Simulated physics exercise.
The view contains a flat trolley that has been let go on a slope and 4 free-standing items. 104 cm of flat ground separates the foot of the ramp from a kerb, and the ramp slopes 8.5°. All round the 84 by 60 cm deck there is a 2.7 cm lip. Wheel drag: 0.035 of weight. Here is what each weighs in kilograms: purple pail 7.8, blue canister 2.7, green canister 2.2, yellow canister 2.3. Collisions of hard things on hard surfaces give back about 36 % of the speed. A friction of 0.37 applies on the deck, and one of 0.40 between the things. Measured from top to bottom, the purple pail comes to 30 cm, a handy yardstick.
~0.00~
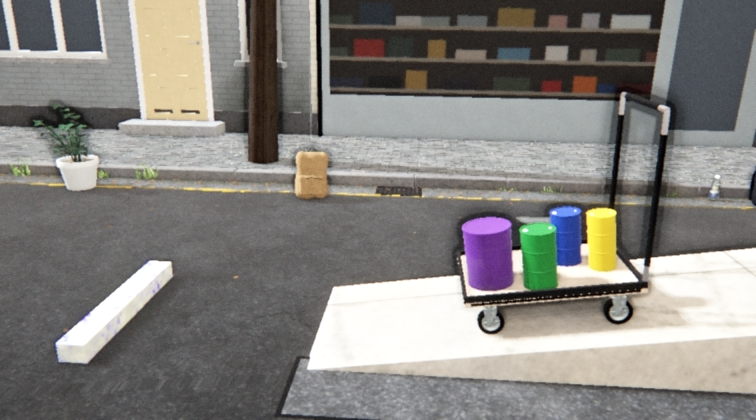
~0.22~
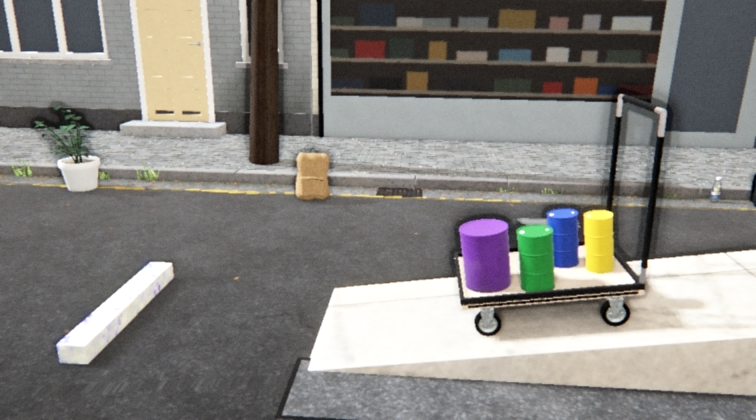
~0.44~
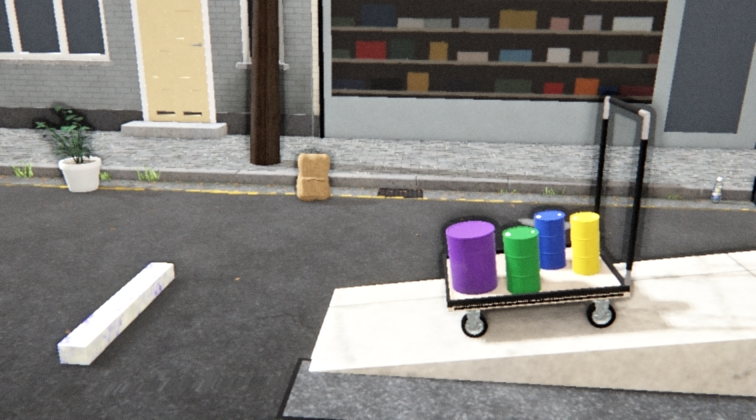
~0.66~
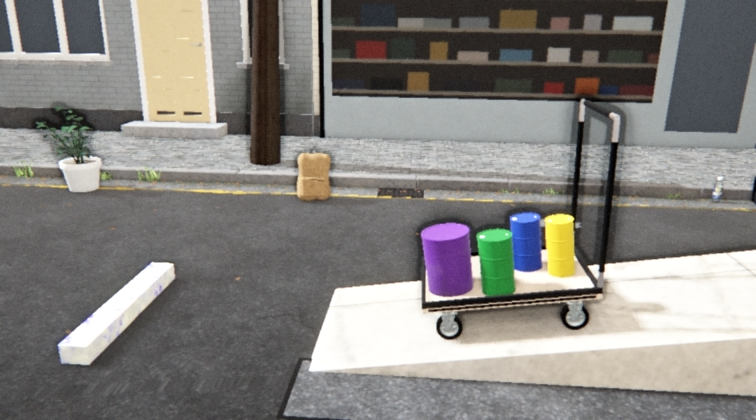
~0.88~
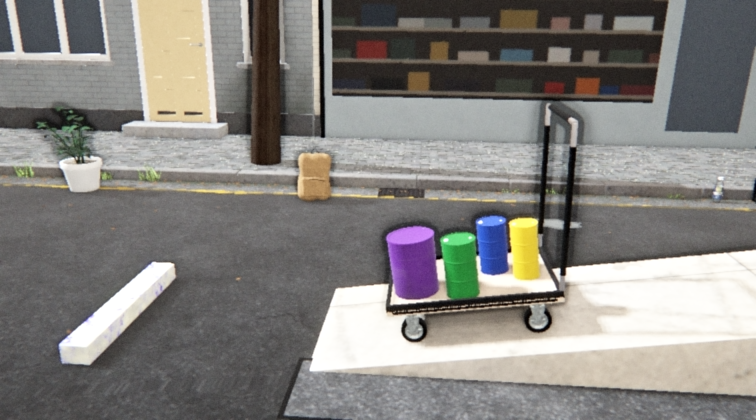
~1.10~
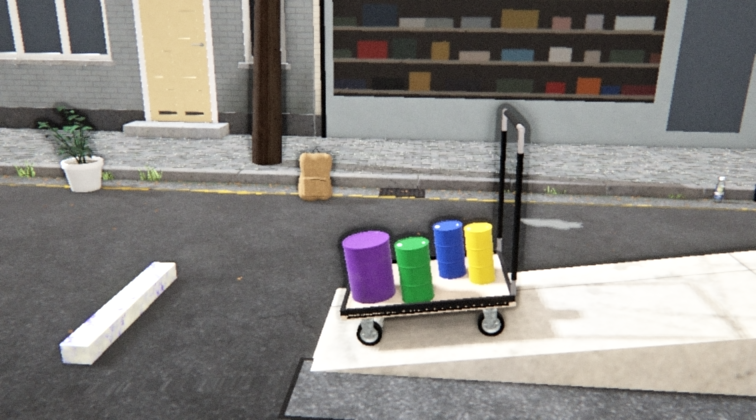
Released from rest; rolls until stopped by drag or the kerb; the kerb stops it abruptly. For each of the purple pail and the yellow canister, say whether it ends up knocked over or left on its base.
Result: Purple pail: Not tipped; yellow canister: Not tipped.
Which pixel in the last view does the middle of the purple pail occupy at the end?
It ends up at about (144, 262).
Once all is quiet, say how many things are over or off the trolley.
In total, 0.
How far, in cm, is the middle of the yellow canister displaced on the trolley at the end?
Net distance near 26 cm.
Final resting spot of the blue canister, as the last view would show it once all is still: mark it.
My guess is roughly (180, 256).
After 1.60 s, 52 cm to the kerb.
After 2.10 s, trolley at the kerb; purple pail 16° off its base near (129, 259); yellow canister moved 15 cm near (219, 265); green canister 13° off its base.
After 2.30 s, trolley at the kerb; yellow canister moved 25 cm near (200, 264); purple pail 8° off its base near (135, 260); green canister 19° off its base.
In the end (3.3 s), not toppled but over 10 cm from the start, blue canister and yellow canister; the other 2 under 10 cm from the start. At the end, from the last picture's camera, purple pail near (144, 263), yellow canister near (199, 264).
